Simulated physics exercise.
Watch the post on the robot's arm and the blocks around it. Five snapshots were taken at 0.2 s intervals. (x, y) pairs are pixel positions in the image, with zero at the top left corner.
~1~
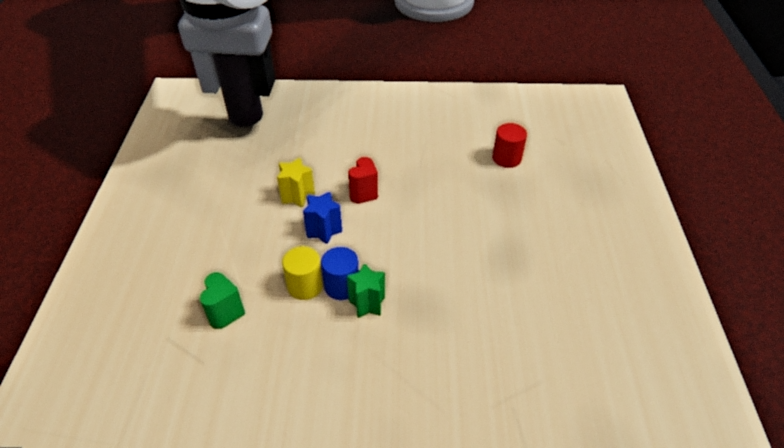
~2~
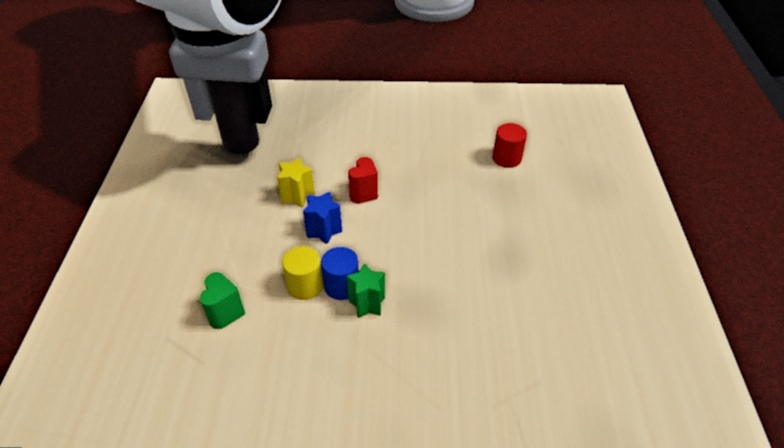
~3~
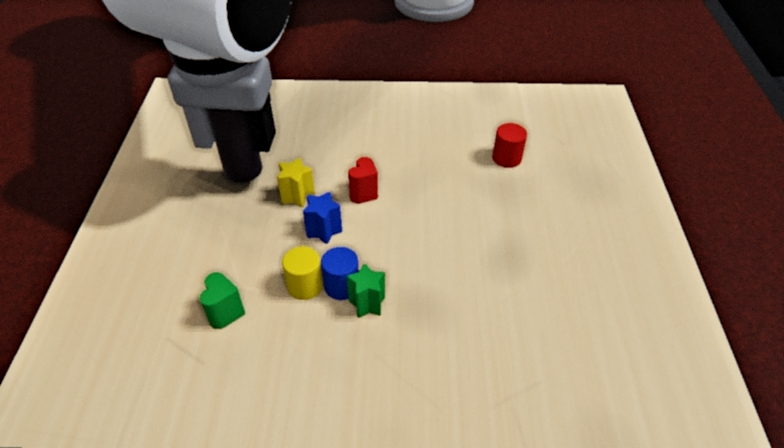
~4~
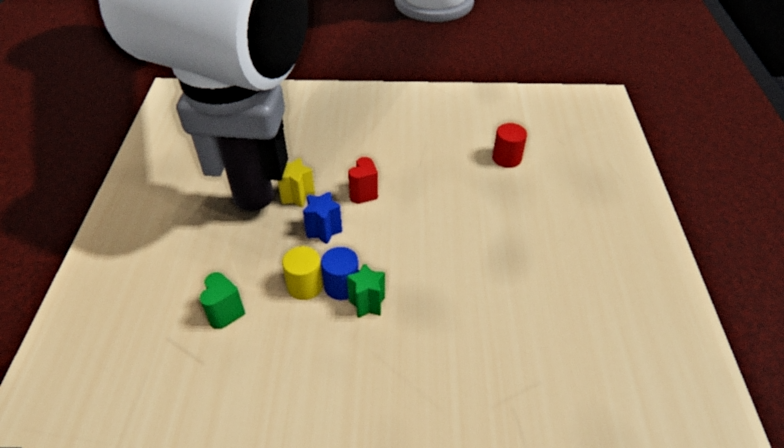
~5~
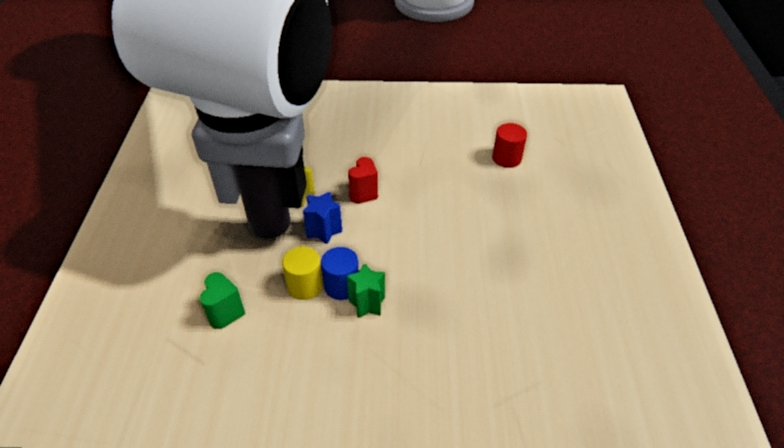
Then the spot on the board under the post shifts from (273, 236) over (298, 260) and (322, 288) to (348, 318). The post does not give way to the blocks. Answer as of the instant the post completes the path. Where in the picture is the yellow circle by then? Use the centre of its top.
The point I'd pick in the picture is (318, 324).
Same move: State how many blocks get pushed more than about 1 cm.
My answer is three or more.
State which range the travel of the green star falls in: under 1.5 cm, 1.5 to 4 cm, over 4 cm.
It ends over 4 cm away.
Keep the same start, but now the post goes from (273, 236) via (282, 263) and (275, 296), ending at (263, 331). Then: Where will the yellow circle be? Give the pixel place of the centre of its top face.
The middle of its top is at (307, 285).
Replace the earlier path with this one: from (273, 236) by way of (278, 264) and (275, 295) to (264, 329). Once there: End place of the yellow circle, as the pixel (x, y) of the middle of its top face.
Pixel (310, 281).
The first path, step by step. One third of the way, post (296, 250); yellow circle (303, 265).
Two thirds of the way, post (321, 277); yellow circle (313, 297); blue circle (359, 271); green star (384, 288).
At the end, post (347, 307); yellow circle (318, 324); blue star still; blue circle (389, 284); green star (416, 301).
